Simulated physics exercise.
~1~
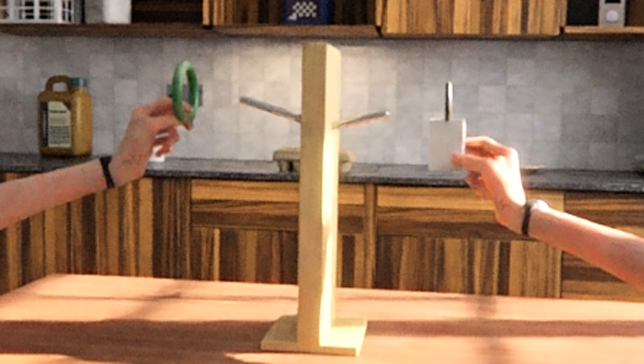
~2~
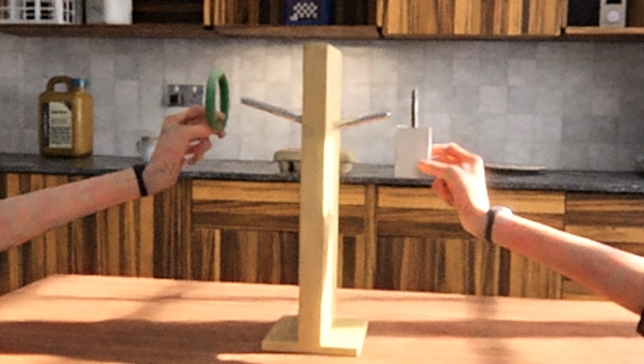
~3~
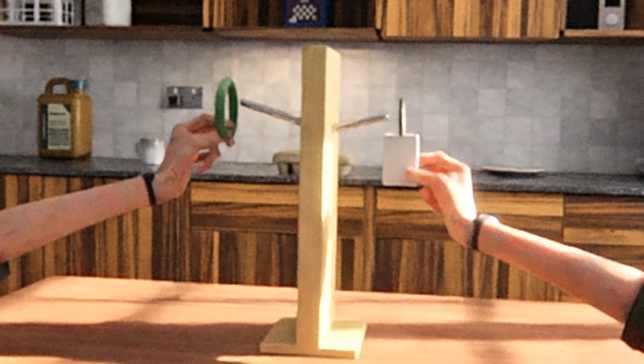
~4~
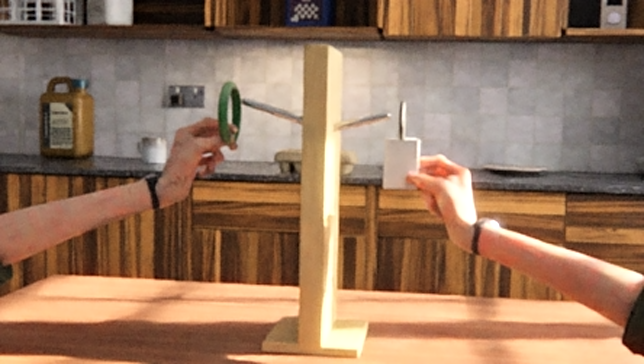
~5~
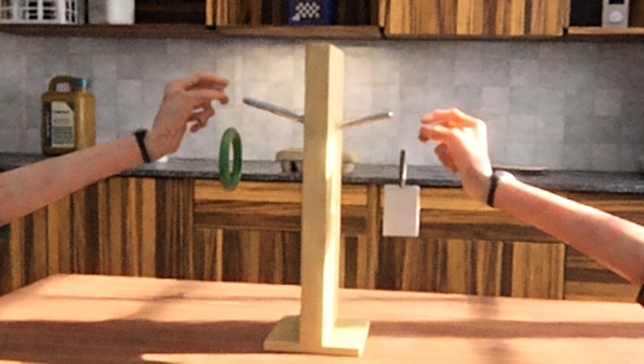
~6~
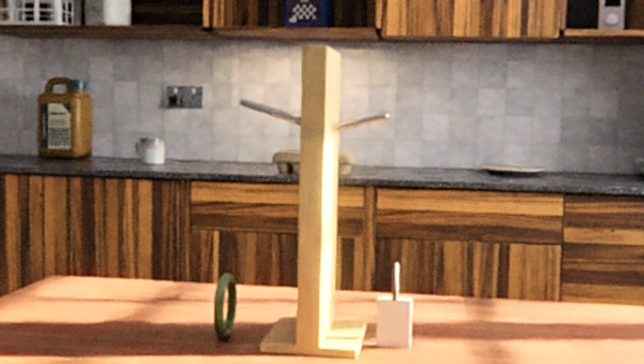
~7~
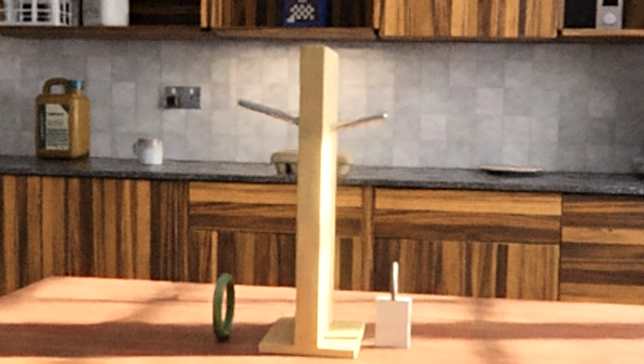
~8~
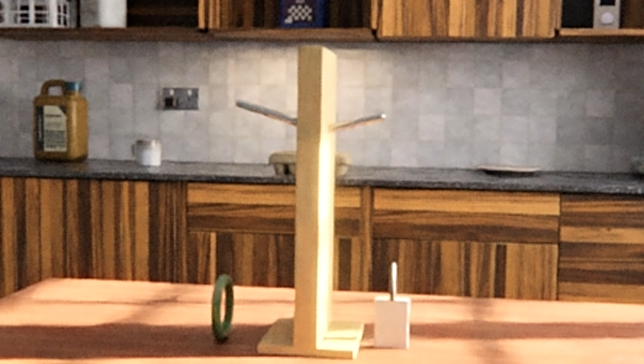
At first, two hands hold a green ring of tape and a white tag on either side of a wooden stand with two thin pegs, set on a table in a kitchen. The left hand moves the tape rightward toward the left peg, while the right hand brings the tag leftward toward the other peg. Both hands lower their objects slightly near the peg tips. Then the hands let go and draw back, and both objects fall. Finally, the tape and the tag rest upright on the table on opposite sides of the stand, its pegs empty.
